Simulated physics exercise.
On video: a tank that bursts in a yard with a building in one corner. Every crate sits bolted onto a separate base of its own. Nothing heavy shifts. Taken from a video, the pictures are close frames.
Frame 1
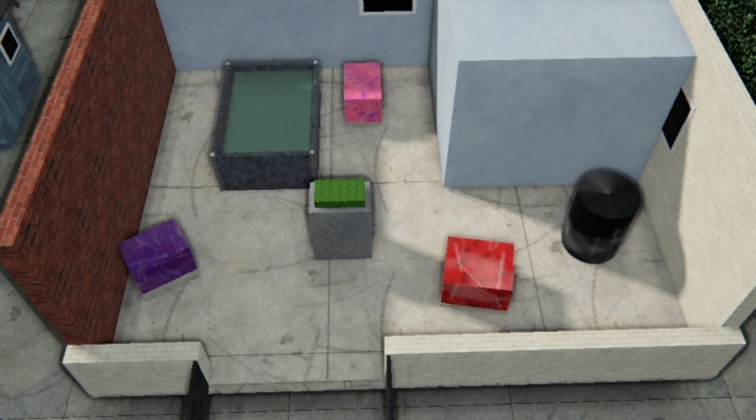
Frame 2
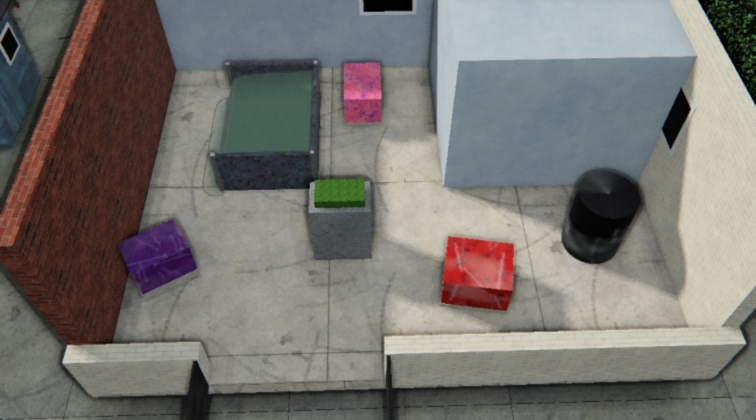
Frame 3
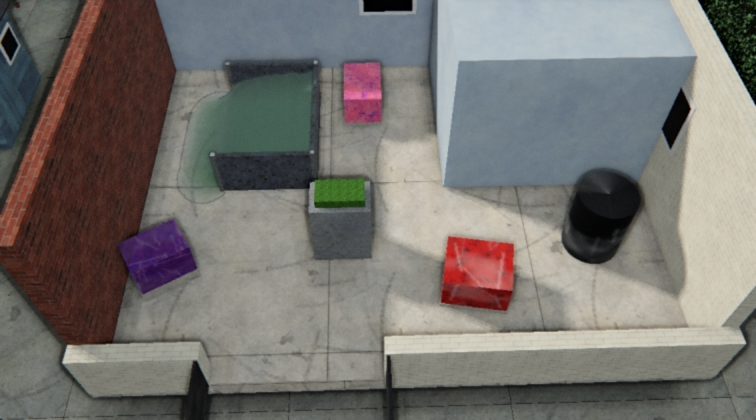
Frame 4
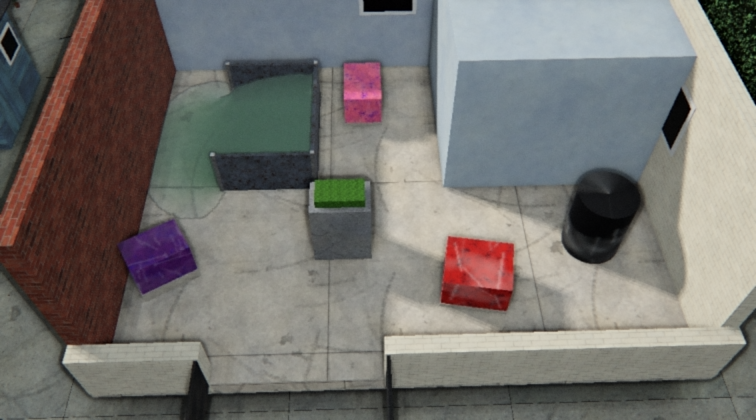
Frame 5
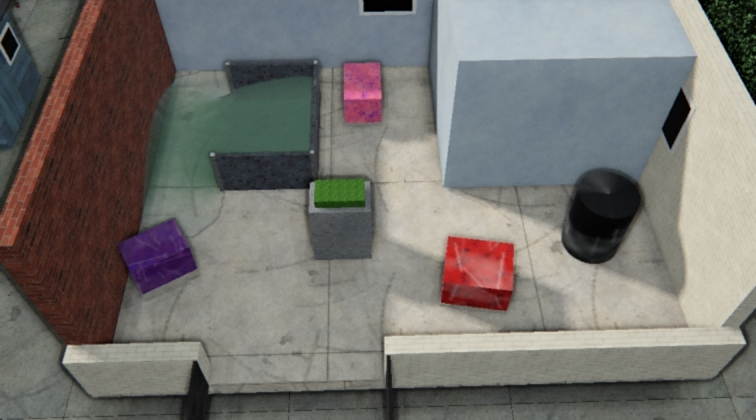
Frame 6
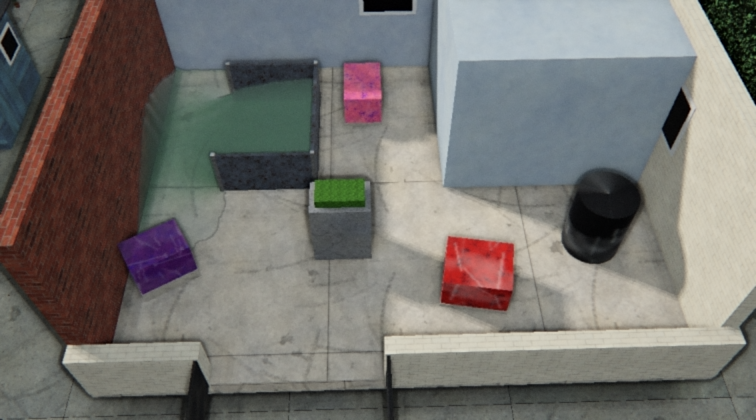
A dark-framed tank of green water stands at the back left of a walled concrete yard, seen from high above by a still camera. Around it sit a pink block, a green-topped grey block, a purple block, a red block and a black cylinder near a pale blue corner building. The tank's left side opens and water pours out leftward, spreading across the floor to the brick wall.
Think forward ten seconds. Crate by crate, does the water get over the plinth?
The purple crate is reached by the water, the red crate is reached by the water, the pink crate is reached by the water.
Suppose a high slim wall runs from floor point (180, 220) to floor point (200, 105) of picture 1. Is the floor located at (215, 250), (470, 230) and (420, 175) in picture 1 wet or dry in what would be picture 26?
The first point comes out inundated, the next unwetted, the last unwetted.
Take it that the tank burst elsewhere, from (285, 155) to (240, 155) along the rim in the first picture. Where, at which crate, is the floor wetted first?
That would be the purple crate.
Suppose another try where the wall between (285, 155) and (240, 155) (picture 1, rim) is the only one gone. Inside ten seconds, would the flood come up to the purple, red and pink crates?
As it turns out, the purple crate is swamped, the red crate stays unwetted, and the pink crate stays unwetted.
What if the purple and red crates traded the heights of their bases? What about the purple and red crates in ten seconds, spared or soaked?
Purple crate: Flooded; red crate: Untouched.
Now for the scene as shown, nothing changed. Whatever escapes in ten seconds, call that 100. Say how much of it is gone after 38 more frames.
Estimate: 40 %.
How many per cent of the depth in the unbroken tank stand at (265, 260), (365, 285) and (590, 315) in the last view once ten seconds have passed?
About 4, 4 and 6 per cent.
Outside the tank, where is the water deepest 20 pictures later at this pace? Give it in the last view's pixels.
Deepest point: Roughly (416, 69).
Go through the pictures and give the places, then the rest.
In the first frame, still water in the open tank at (268, 110).
In the second frame, water pours out at (229, 133) and has run to (220, 193).
In the third frame, water pours out at (229, 134) and has run to (200, 200).
In the fourth frame, the front is at (179, 212), out from the gap at (229, 135).
In the fifth frame, the front is at (142, 222), out from the gap at (229, 135).
In the sixth frame, the front is at a hidden place, out from the gap at (229, 135).
A moment on, water covers 15 % of the floor; the purple crate water round its plinth, the red crate not reached, the pink crate not reached.
Next, water covers 30 % of the floor; the purple crate water round its plinth, the red crate not reached, the pink crate water round its plinth.
Then, water covers 60 % of the floor; the purple crate water round its plinth, the red crate water round its plinth, the pink crate water round its plinth.
Later, water covers 85 % of the floor; the purple crate water round its plinth, the red crate water round its plinth, the pink crate water round its plinth.
In the end, water covers 100 % of the floor; the purple crate was topped, the red crate was topped, the pink crate was topped.
